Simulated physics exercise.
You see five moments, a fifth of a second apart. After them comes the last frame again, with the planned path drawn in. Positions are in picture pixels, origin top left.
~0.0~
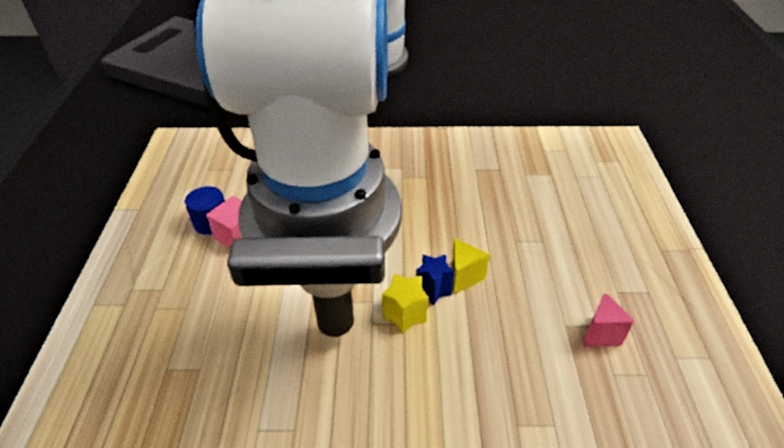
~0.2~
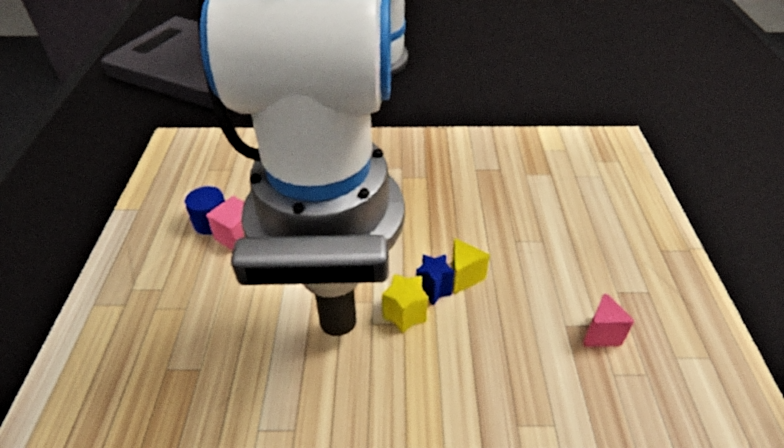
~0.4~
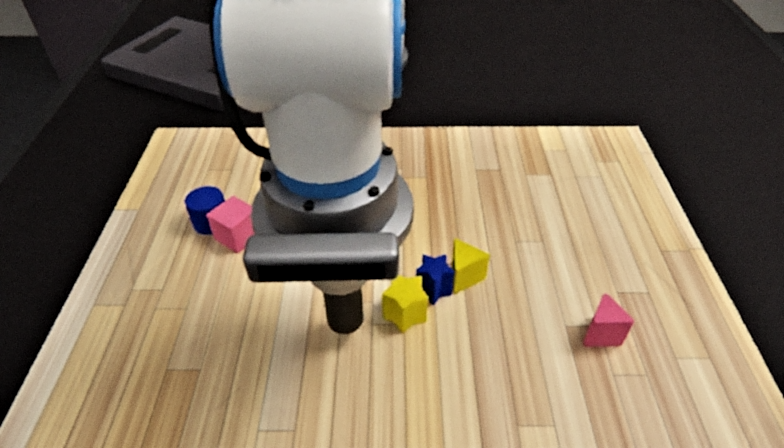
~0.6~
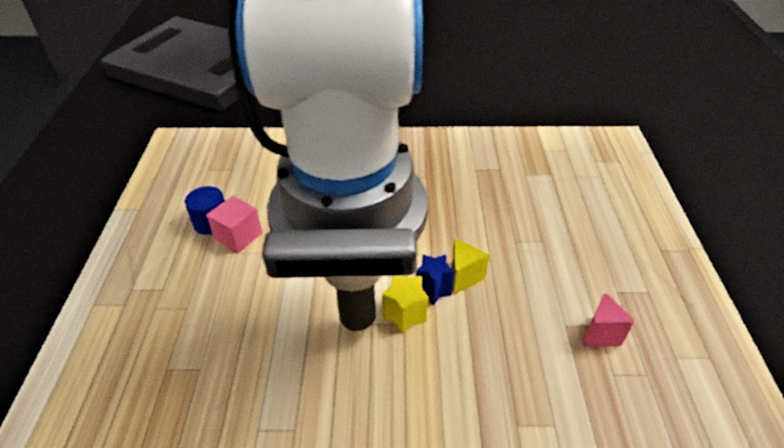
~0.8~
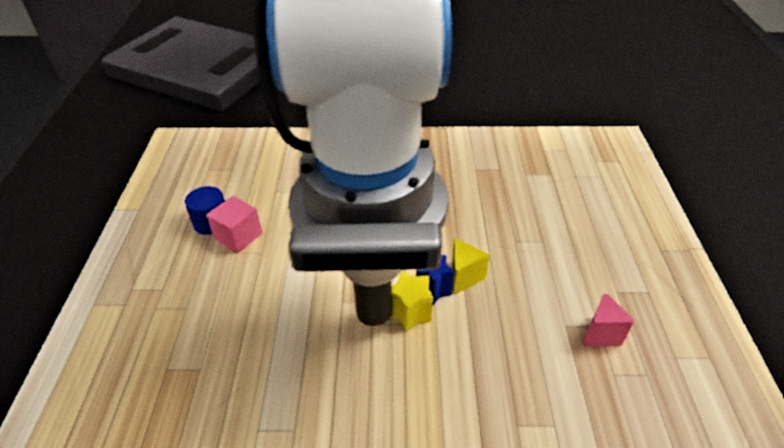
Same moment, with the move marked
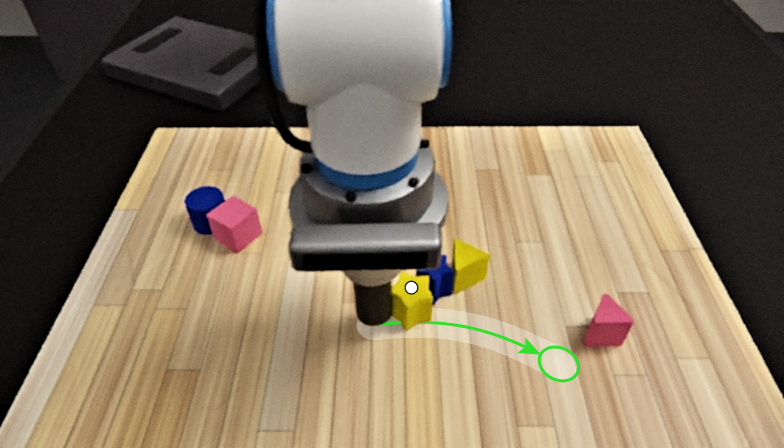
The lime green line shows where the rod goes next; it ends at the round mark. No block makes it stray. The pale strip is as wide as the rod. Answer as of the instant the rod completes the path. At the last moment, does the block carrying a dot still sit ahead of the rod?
No
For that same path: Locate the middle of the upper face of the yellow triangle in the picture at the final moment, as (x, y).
My best guess is (491, 233).
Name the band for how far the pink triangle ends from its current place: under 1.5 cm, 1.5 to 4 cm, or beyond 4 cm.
Of the three bands, it's under 1.5 cm.
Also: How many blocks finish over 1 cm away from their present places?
Count: 3 or more.
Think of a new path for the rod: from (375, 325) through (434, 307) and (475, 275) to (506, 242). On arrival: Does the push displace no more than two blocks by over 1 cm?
It seems not.
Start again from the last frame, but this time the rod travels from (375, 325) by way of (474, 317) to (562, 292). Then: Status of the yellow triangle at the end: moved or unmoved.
The yellow triangle moves.
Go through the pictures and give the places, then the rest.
In the first frame, rod's lower end (336, 322); yellow star block (406, 289); blue star block (435, 265); yellow triangle (467, 253); pink triangle (611, 311).
In the second frame, rod (338, 321); blocks still.
In the third frame, rod (346, 319); blocks still.
In the fourth frame, rod (358, 316); blocks still.
In the fifth frame, rod (374, 311); yellow star block (411, 288); blue star block partly hidden; yellow triangle (467, 253); pink triangle (611, 311).
Drawn move, from (375, 325) via (436, 323) and (498, 336), ending at (559, 364); the dot is on the yellow star block.
The first path, step by step. One third of the way, rod (439, 310); yellow star block (461, 278); blue star block (471, 254), turned 35° anticlockwise; yellow triangle (488, 239), turned 50° anticlockwise.
Two thirds of the way, rod (502, 323); yellow star block (481, 277), turned 40° anticlockwise; blue star block (477, 250), turned 45° anticlockwise; yellow triangle (491, 233), turned 60° anticlockwise.
At the end, rod (564, 351); yellow star block (481, 277), turned 40° anticlockwise; blue star block (477, 250), turned 45° anticlockwise; yellow triangle (491, 233), turned 60° anticlockwise; pink triangle still.
